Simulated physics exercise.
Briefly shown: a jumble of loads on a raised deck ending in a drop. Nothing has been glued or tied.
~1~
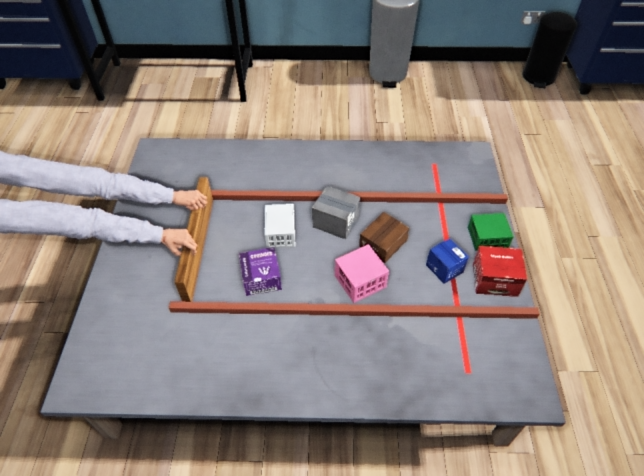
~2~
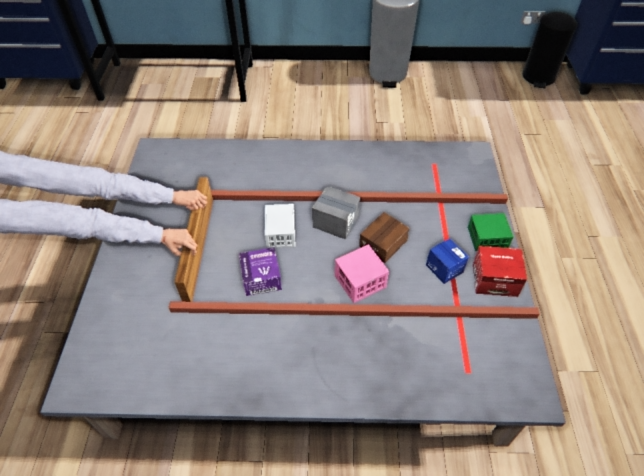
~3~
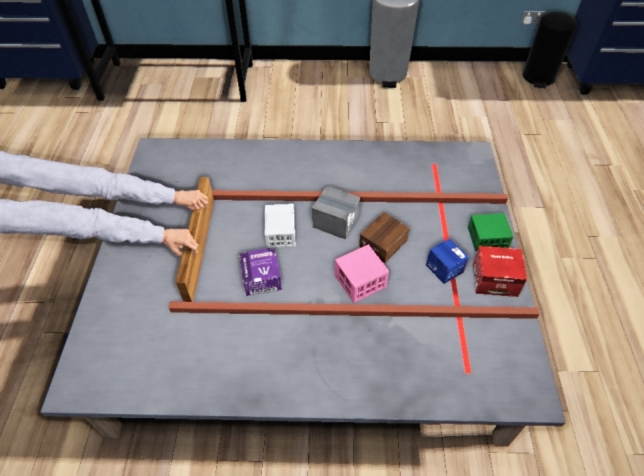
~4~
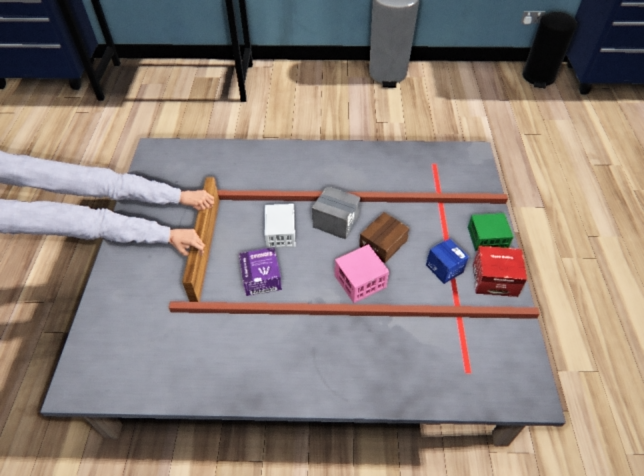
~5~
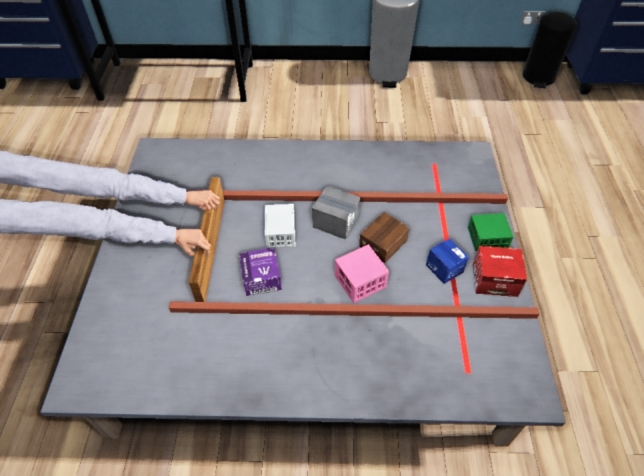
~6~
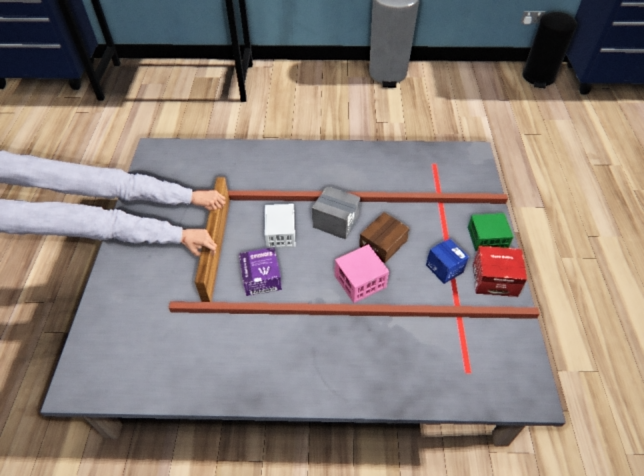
On a grey table in a room with a wooden floor, two hands hold a wooden plank upright at the left end of two rails, with coloured boxes scattered to its right and a red line crossing beneath. The plank stays still at first, then the hands push it slightly rightward, while the boxes remain unmoved.
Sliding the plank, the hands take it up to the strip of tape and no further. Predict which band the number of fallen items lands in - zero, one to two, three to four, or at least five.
After that push, what drops off the edge is more than two, under five.
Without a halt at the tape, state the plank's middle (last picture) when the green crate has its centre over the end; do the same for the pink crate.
The green crate gives roughly (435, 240), the pink crate roughly (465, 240).
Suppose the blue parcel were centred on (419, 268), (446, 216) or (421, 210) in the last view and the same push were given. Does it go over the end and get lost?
In that order, it slips off; slips off; slips off.
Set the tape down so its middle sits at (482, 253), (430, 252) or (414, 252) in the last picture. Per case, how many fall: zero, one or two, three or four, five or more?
Well, it comes out as five or over, either one or two and zero, in that order.
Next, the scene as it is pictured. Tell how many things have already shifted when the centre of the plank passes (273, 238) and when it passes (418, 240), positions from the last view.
The first count is 2, and then it's 8.
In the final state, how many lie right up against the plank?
2 are in contact with it.
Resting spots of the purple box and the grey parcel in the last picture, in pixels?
Near (474, 277) and (491, 208).
Soon after, none off yet; green crate at rest near (490, 232); red box at rest near (499, 272); blue parcel at rest near (447, 261).
In the end, the number that fall off is three or four; gone, blue parcel, red box and green crate.
